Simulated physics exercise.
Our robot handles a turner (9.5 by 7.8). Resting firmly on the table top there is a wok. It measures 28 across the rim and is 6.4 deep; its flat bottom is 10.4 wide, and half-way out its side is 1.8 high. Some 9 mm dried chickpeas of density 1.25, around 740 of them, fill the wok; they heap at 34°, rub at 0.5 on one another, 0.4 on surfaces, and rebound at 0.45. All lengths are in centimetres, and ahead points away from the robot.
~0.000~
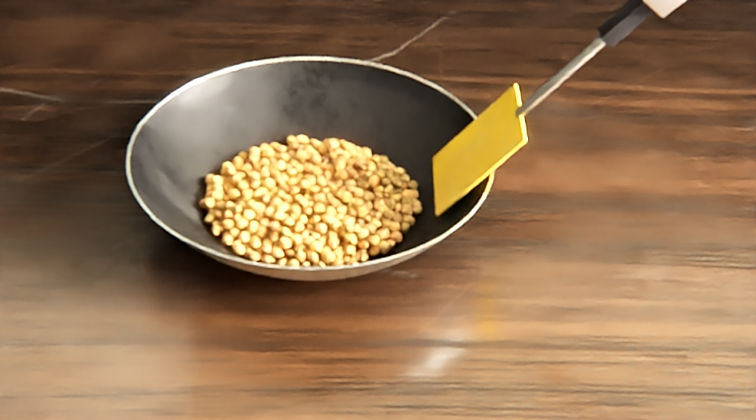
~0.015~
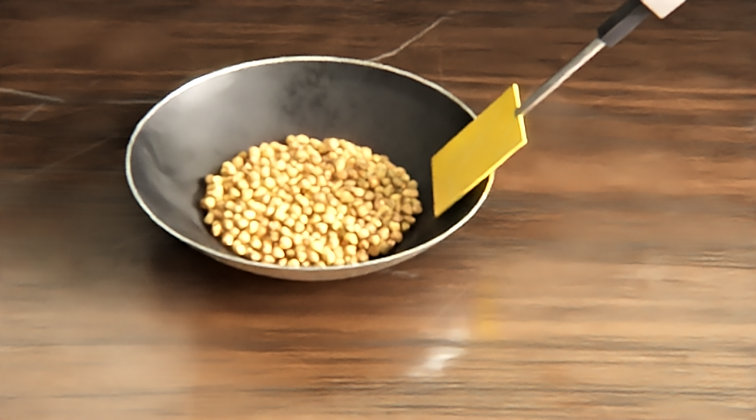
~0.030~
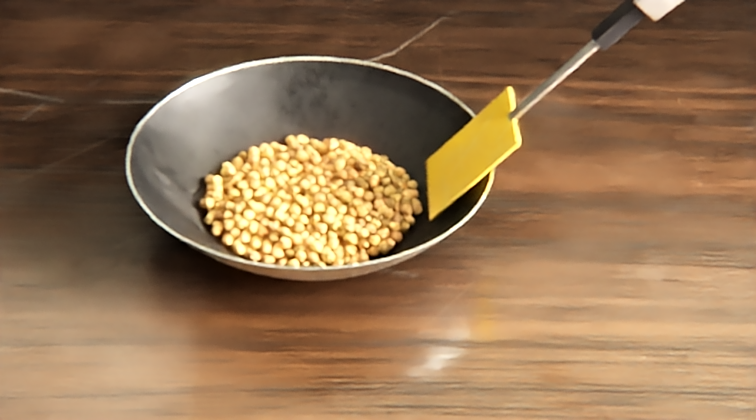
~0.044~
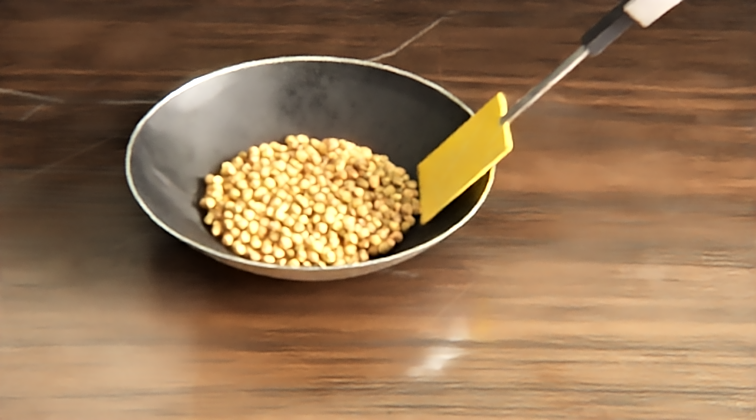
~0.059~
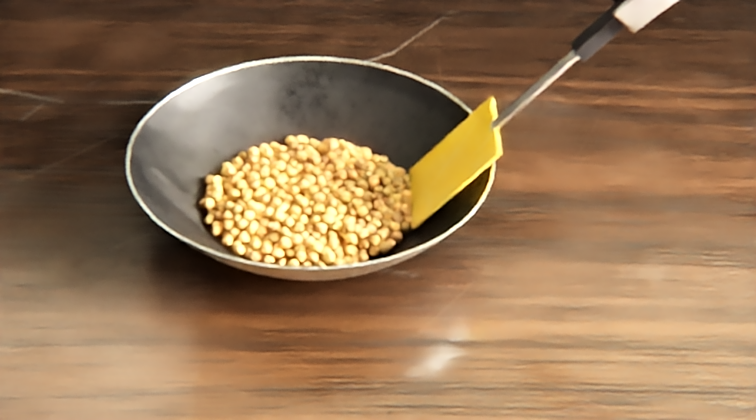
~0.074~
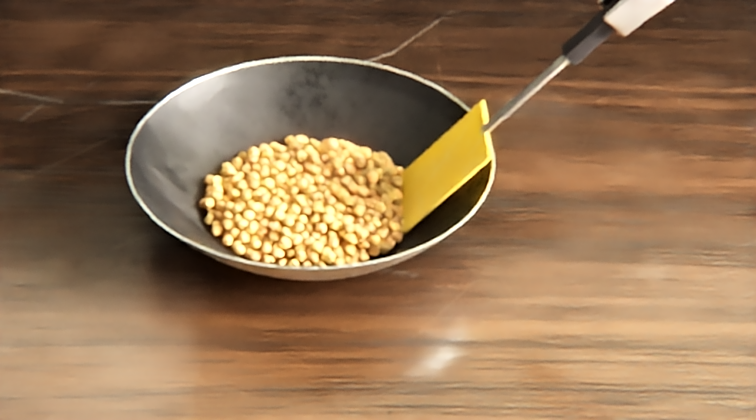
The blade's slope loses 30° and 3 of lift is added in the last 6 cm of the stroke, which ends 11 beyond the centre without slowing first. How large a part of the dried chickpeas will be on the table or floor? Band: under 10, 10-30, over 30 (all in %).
10-30 %.
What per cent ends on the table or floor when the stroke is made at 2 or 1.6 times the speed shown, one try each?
Some 30 per cent, then some 25 per cent, on the table or floor.
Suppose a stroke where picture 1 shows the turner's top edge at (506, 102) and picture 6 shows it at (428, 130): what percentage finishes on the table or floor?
My guess would be close to 35 per cent.
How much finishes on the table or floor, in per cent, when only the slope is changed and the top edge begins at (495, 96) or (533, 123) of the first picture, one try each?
About 20% and 15%.
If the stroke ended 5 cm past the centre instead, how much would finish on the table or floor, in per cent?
Result: Approx. 0 %.
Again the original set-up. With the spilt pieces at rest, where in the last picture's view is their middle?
(55, 210), roughly.
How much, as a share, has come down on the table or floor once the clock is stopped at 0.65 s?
It comes to some 15 in a hundred.
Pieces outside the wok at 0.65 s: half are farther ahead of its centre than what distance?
It comes to near 18 cm ahead of the middle.
By 0.23 s, sloping 50°, highest piece 4 above the table; 741 in the wok.
By 0.38 s, sloping 42°, highest piece 7 above the table; 741 in the wok.
By 0.65 s, sloping 20°, highest piece 8 above the table; 630 in the wok, 103 on the table or floor, 8 on the blade or in flight.
By 1.70 s, sloping 20°, highest piece 6 above the table; 630 in the wok, 111 on the table or floor.
Final count, 630 in the wok, 111 on the table or floor. That is 15 % on the table or floor.
